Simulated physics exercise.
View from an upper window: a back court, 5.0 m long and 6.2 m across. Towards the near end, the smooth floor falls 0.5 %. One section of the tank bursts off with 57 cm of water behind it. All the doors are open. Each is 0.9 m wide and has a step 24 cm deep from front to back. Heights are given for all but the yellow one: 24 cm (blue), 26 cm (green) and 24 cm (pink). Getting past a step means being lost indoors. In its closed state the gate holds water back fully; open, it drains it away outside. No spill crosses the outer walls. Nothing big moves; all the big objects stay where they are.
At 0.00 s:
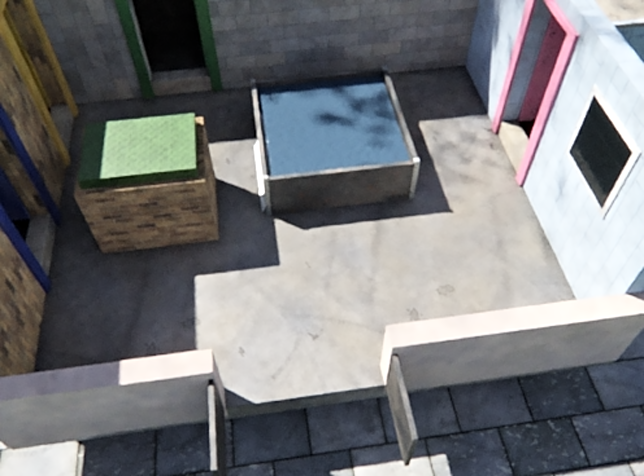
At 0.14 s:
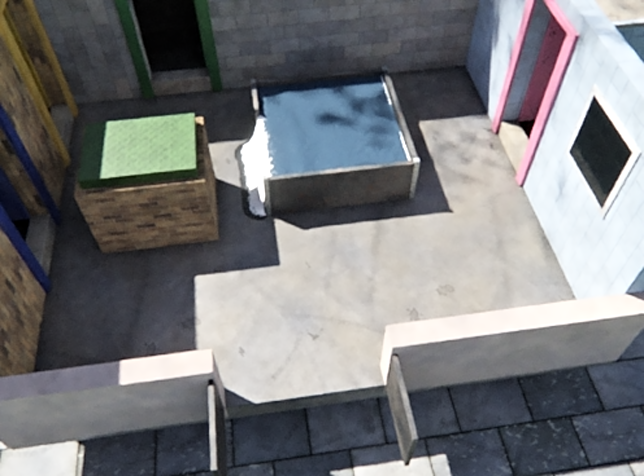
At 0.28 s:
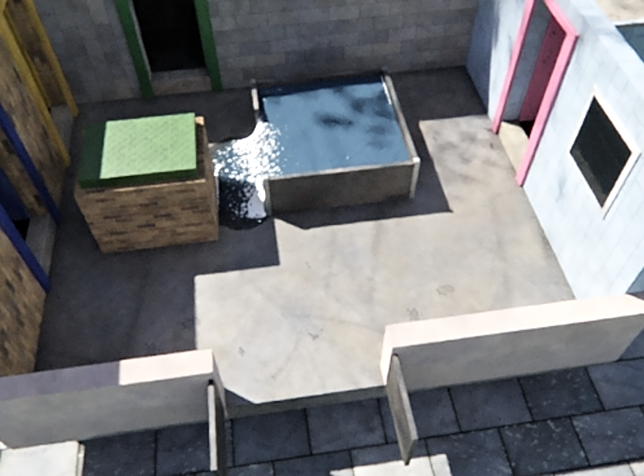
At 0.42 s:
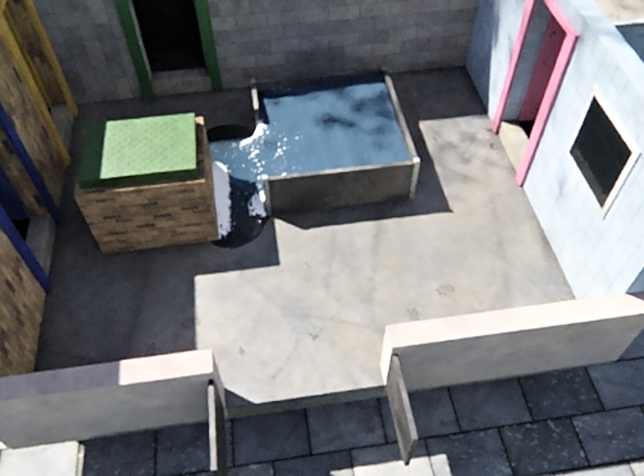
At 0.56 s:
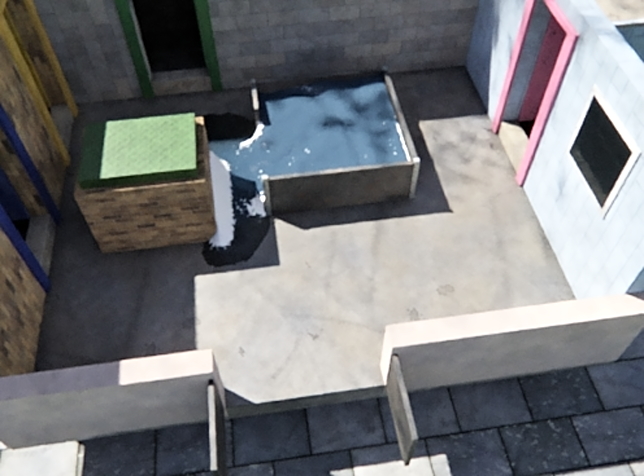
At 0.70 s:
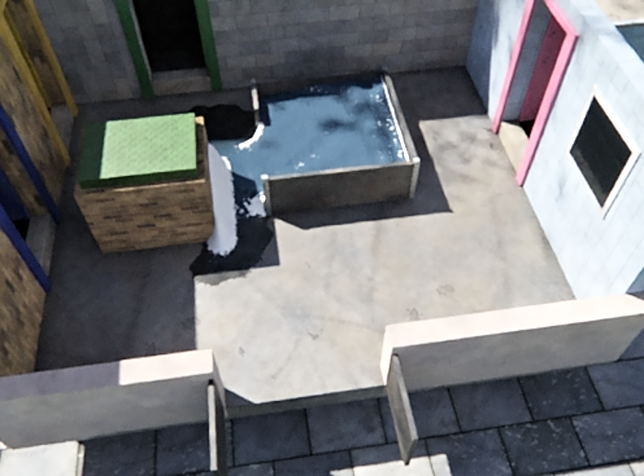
Water bursts from the left side of a tank and spreads beside a green-topped brick block.
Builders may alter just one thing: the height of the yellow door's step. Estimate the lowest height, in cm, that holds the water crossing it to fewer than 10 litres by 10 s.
My estimate is 19 cm.
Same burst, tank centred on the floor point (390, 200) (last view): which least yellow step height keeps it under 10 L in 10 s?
It must be around 11.5 cm tall.
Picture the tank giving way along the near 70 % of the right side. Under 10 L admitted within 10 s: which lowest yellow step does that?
With that break, close to 10.0 cm.
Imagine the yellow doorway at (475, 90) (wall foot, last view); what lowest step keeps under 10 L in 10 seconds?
It needs about 6.0 cm.
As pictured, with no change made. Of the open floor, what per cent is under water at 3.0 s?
Near 55 per cent of the open floor.
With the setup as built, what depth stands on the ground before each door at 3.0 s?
In cm: Blue 3, green 17, yellow 19, pink 0.
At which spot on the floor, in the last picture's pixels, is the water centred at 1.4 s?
(281, 167) or so.
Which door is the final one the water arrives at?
Pink, last of all.
After 1.4 s water covers 30 % of the floor, deepest (44 cm) near (224, 197); 21 cm at the yellow door, 0 litres in over its 26 cm step.
After 3.0 s water covers 55 % of the floor, deepest (22 cm) near (224, 187); 19 cm at the yellow door, 0 litres in over its 26 cm step.
After 10.0 s water covers 90 % of the floor, deepest (11 cm) near (28, 413); 8 cm at the yellow door, 1 litre in over its 26 cm step.
At the yellow door as built, the water arrived by 1.2 s and peaked near 24 cm at 2.6 s.
Run again over the same 10 s with other heights there, 20 litres in over 17 cm, 2 litres over 23.5 cm. The limit of 10 litres is kept from about 19 cm up.
